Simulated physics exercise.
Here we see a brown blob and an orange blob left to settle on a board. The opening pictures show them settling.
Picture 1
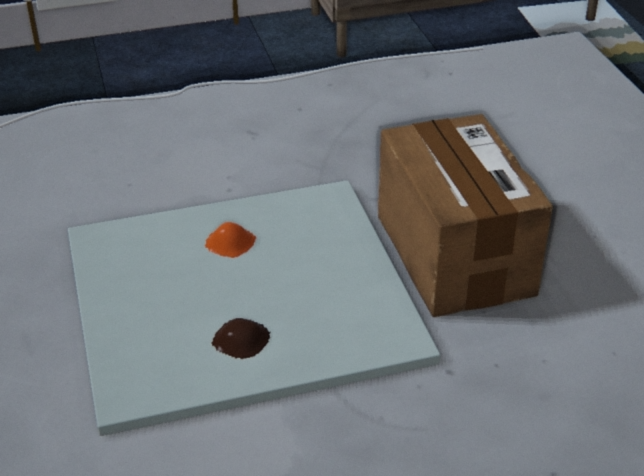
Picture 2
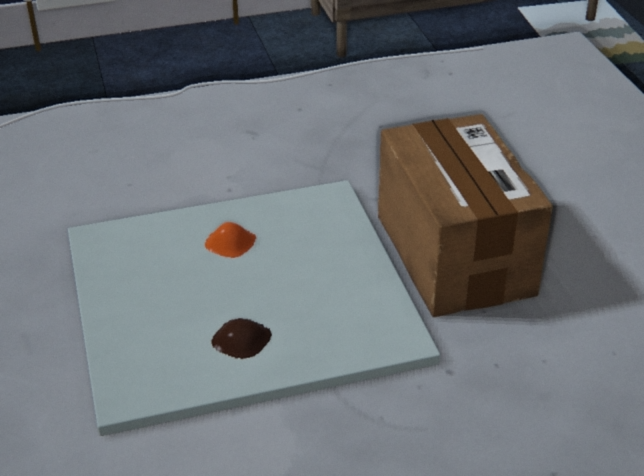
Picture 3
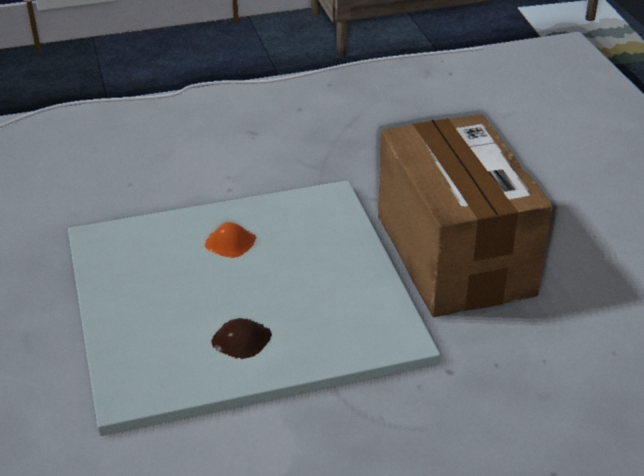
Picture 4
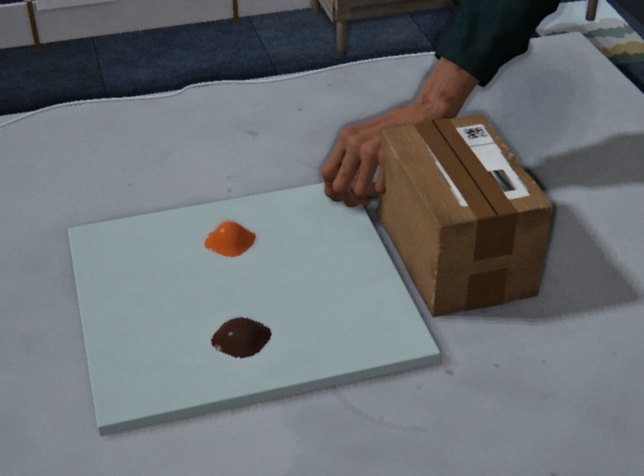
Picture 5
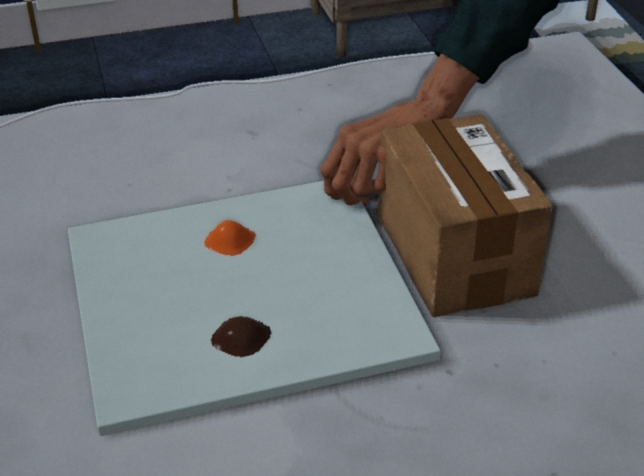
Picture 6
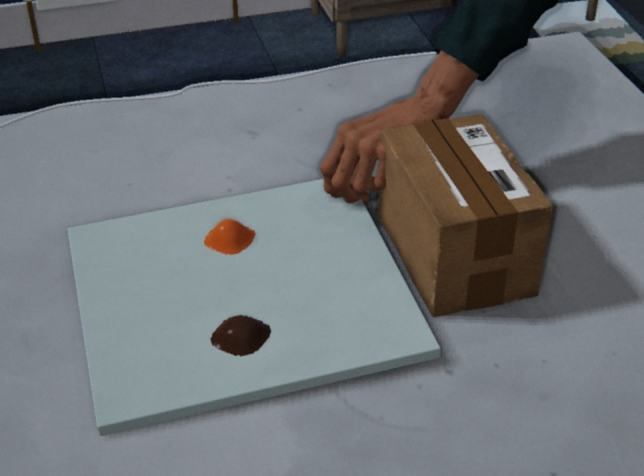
A hand reaching in behind a cardboard box, gripping the far corner of a pale board with two blobs and raising it slightly.
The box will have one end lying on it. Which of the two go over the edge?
Note - brown blob: It does not leave; orange blob: It does not leave.
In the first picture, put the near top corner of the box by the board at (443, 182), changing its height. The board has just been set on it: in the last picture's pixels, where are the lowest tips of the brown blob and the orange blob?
At (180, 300), and at (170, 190).
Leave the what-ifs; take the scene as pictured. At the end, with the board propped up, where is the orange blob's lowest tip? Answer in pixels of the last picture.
(188, 204).
A moment on, slope about 24°; the brown blob has not moved; the orange blob has not moved.
Further on, the brown blob has not moved; the orange blob has not moved.
When it is over, slope about 24°; the brown blob has not moved; the orange blob has not moved.
